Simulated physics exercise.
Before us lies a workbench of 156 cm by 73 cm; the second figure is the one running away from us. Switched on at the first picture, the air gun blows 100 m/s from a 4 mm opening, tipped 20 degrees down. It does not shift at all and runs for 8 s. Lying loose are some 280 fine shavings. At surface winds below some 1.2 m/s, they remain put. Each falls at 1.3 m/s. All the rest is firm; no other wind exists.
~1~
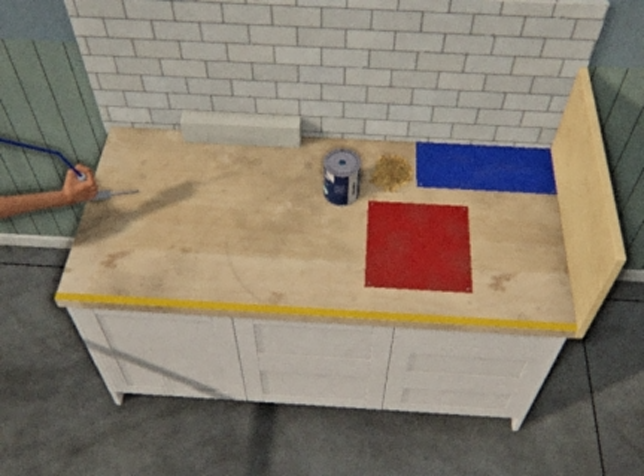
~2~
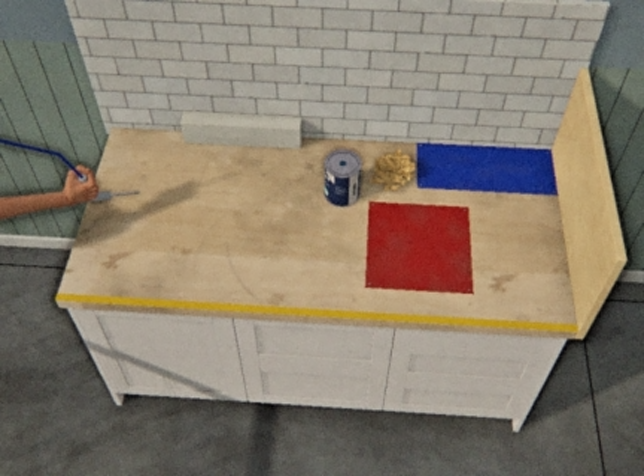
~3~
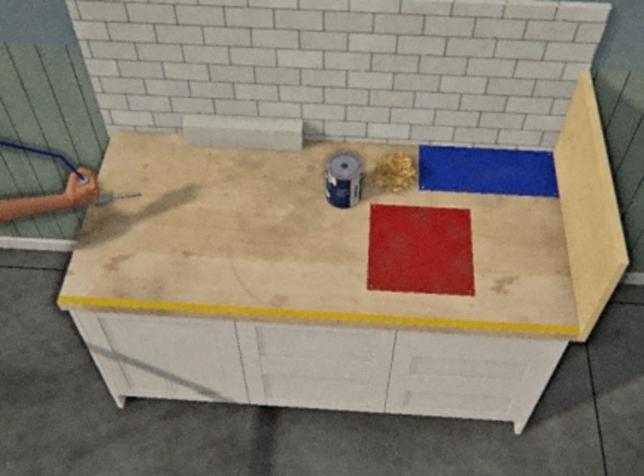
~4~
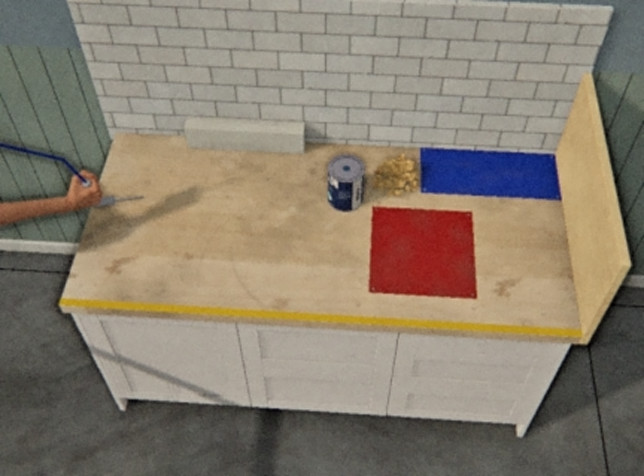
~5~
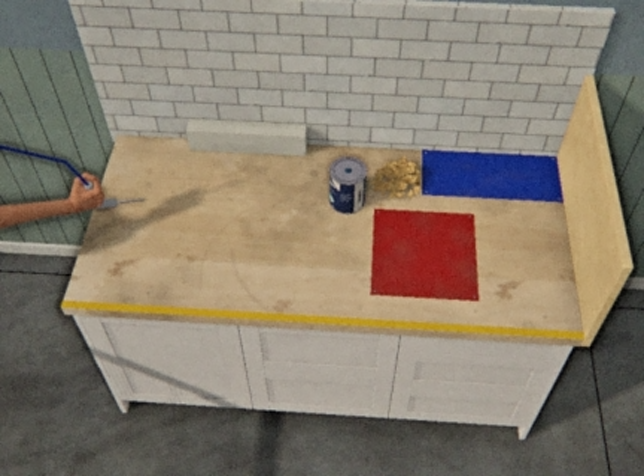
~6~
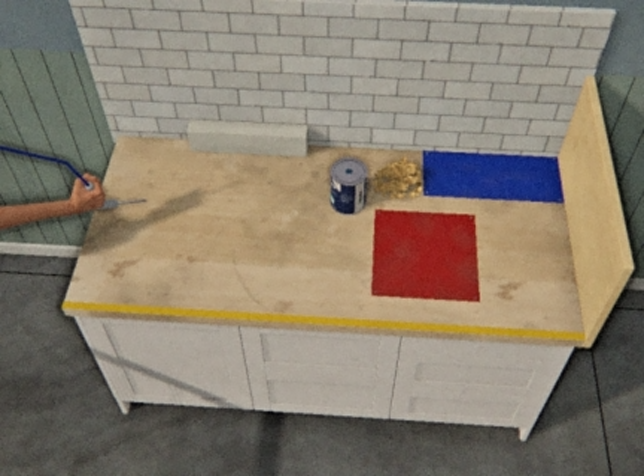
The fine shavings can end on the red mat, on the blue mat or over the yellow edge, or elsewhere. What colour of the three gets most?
The biggest group is at the blue one.
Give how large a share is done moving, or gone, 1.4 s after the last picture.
The share is near 20 per cent.
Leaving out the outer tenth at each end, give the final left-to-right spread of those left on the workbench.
About 60 cm.
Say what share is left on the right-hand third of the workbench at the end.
I'd estimate around 60 per cent.
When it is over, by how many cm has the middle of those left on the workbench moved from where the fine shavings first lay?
About 20 centimetres.
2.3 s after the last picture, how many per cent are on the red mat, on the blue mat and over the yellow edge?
0 % red, 40 % blue, 1 % yellow.
Then, 1.4 s after the last picture, 0 % are over the yellow edge, 0 % on the red mat and 36 % on the blue mat; the middle of those still in play is near (414, 183); 18 % have settled or left.
Then, 2.3 s after the last picture, 1 % are over the yellow edge, 0 % on the red mat and 39 % on the blue mat; the middle of those still in play is near (424, 187); 20 % have settled or left.
Then, 4.2 s after the last picture, 7 % are over the yellow edge, 0 % on the red mat and 37 % on the blue mat; the middle of those still in play is near (444, 186); 31 % have settled or left.
Then, 7.8 s after the last picture, at the end, 12 % are over the yellow edge, 0 % on the red mat and 38 % on the blue mat; the middle of those still in play is near (451, 187).
